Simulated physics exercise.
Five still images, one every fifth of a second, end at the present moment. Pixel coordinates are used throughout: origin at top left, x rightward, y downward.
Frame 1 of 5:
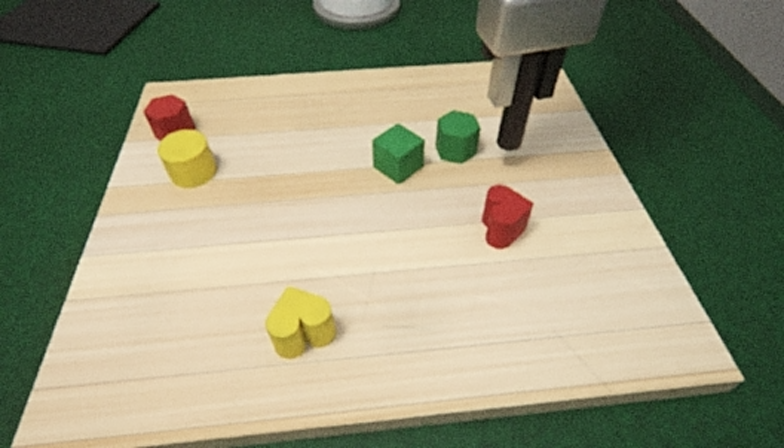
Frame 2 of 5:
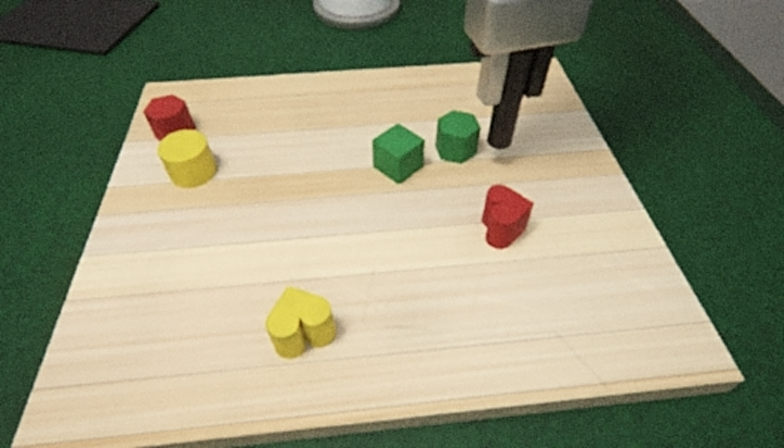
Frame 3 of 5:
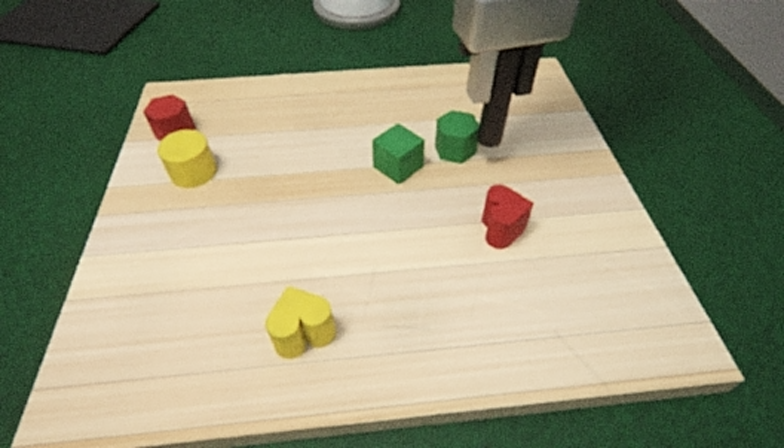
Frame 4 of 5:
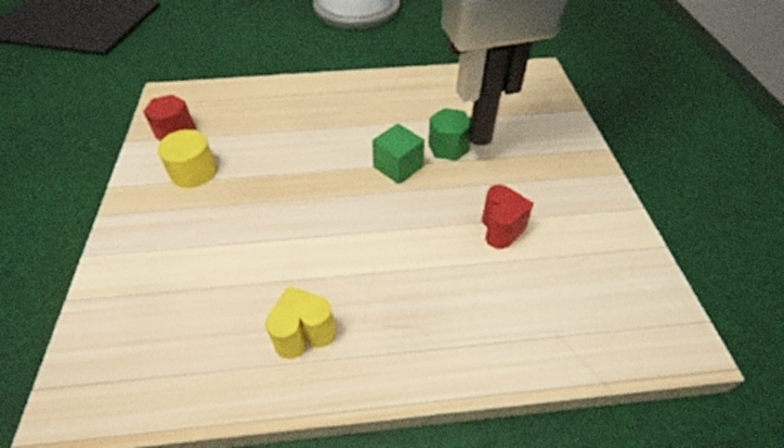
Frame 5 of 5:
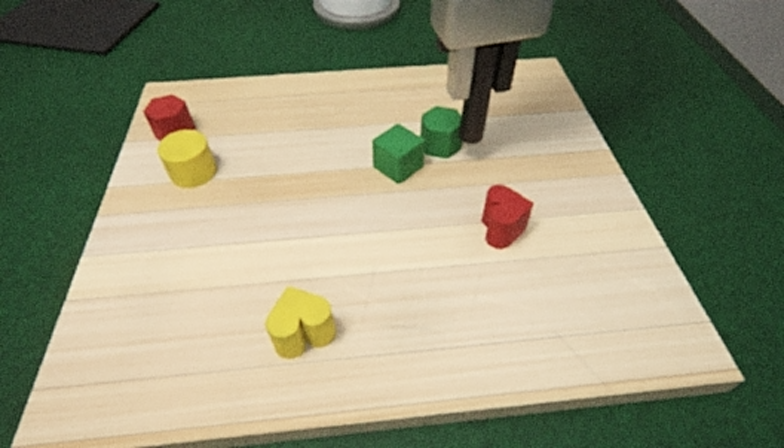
A grey robotic arm with a dark stick moves slowly left above a pale wooden board on a green surface, seen from above at an angle by a still camera. Red and yellow blocks sit at the upper left, two green blocks near the upper middle, a red one at right and a yellow heart below. The stick reaches the green hexagon and pushes it slightly left, towards the green cube.
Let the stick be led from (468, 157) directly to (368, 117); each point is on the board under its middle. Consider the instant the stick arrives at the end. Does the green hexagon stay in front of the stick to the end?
Yes, I think so.
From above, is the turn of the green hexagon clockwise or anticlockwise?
It goes round opposite to clock hands.
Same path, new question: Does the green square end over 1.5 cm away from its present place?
No, it doesn't check out.
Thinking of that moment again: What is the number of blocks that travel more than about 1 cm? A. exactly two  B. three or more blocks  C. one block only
The one that fits is C, one block only.
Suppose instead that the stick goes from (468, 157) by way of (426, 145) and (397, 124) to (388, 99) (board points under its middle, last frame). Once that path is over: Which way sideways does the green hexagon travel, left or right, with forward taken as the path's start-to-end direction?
Heads left.
The first path, step by step. One third of the way, stick at (434, 122); green hexagon at (406, 106).
Two thirds of the way, stick at (399, 108); green hexagon at (370, 96), turned 25° anticlockwise.
At the end, stick at (367, 97); green square in place; green hexagon at (336, 88), turned 50° anticlockwise.
